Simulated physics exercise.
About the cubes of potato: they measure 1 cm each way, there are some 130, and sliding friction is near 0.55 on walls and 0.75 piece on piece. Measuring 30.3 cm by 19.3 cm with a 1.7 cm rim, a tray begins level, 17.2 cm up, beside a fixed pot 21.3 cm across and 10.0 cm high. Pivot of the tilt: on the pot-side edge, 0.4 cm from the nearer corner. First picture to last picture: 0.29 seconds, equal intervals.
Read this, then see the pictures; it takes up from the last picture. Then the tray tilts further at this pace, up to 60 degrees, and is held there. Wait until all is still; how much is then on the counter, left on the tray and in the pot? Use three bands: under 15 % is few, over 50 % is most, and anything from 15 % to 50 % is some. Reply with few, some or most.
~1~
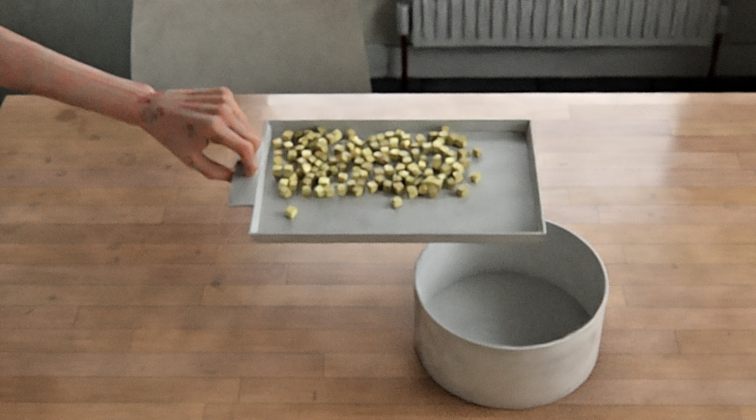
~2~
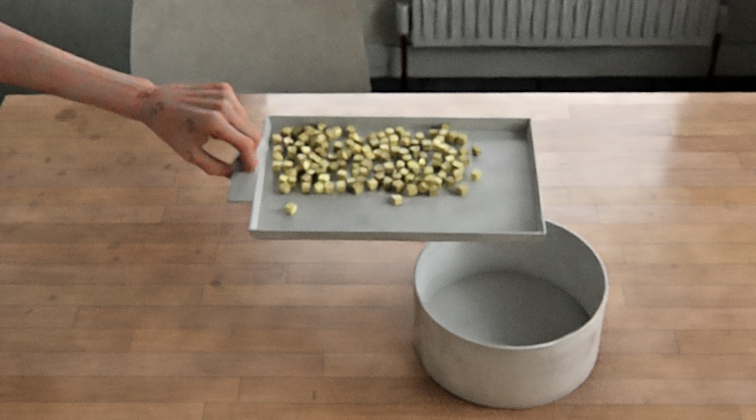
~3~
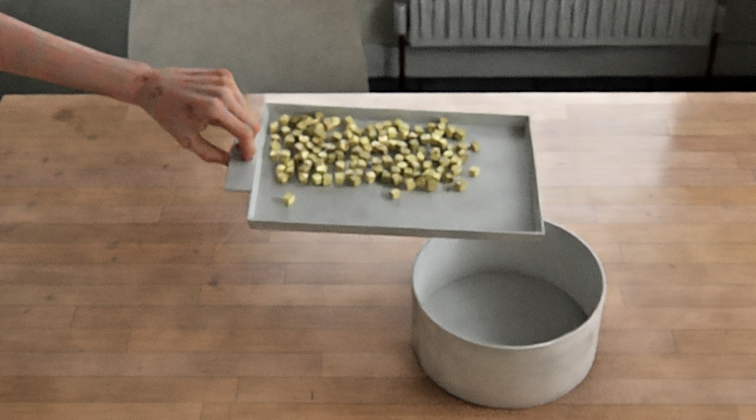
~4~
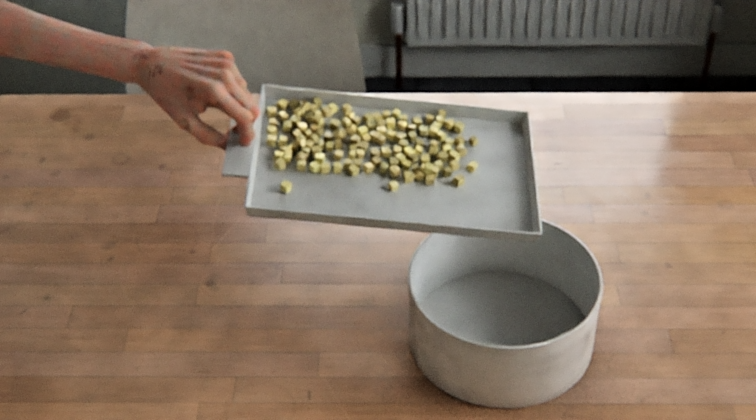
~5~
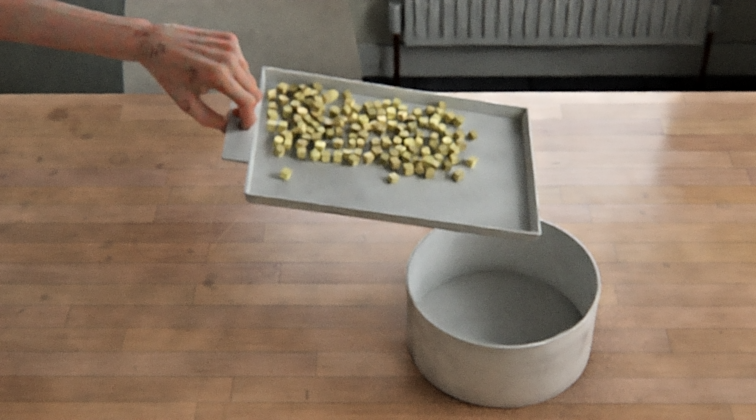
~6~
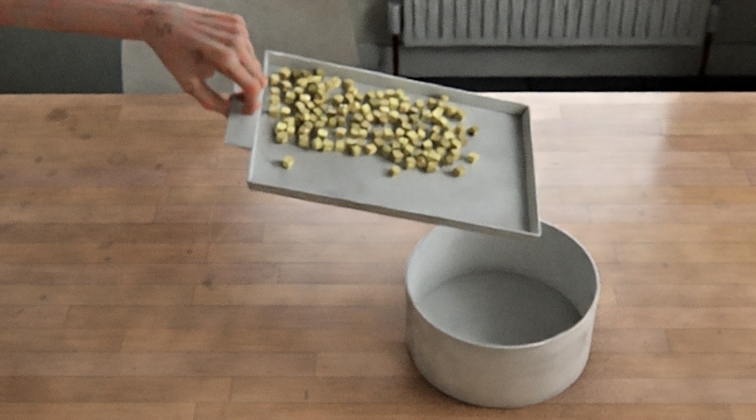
Counter: Some, left on the tray: Some, pot: Some.
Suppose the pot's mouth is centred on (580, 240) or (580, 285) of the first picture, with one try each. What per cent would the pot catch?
About 35 and 70 per cent.
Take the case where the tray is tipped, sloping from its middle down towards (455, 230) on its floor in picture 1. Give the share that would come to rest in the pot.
I'd say close to 40 %.
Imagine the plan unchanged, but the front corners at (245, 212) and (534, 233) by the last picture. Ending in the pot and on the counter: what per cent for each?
You'd end with pot at 30 and counter at 25.
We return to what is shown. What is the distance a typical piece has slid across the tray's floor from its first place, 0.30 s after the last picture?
By then it sits near 1 cm from where it began.
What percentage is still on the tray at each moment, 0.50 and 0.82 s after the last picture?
In turn: 100, 35.
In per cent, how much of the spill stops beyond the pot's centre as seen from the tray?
I'd put it at close to 100 per cent.
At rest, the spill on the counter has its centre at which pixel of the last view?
You'll find it at about pixel (734, 401).
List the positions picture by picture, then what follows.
In the first picture, tray tilt 0 degrees, front corners at (254, 231) and (541, 231); middle of the pieces at (369, 160); pot at (510, 277).
In the second picture, tray tilt 1 degrees, front corners at (253, 227) and (541, 231); middle of the pieces at (369, 157).
In the third picture, tray tilt 4 degrees, front corners at (251, 217) and (540, 231), lowest corner right front; middle of the pieces at (367, 149).
In the fourth picture, tray tilt 8 degrees, front corners at (249, 204) and (538, 231), lowest corner right front; middle of the pieces at (366, 138).
In the fifth picture, tray tilt 12 degrees, front corners at (249, 191) and (537, 231), lowest corner right front; middle of the pieces at (366, 128).
In the sixth picture, tray tilt 16 degrees, front corners at (252, 178) and (537, 232), lowest corner right front; middle of the pieces at (368, 118); pot at (502, 276).
Then, 0.30 s after the last picture, tilt 38 degrees; the tray holds 100 %, the pot 0 %.
Then, 0.50 s after the last picture, tilt 52 degrees; the tray holds 100 %, the pot 0 %.
Then, 0.82 s after the last picture, tilt 60 degrees; the tray holds 35 %, the pot 25 %.
In the end, counter 30 %, tray 35 %, pot 35 %.
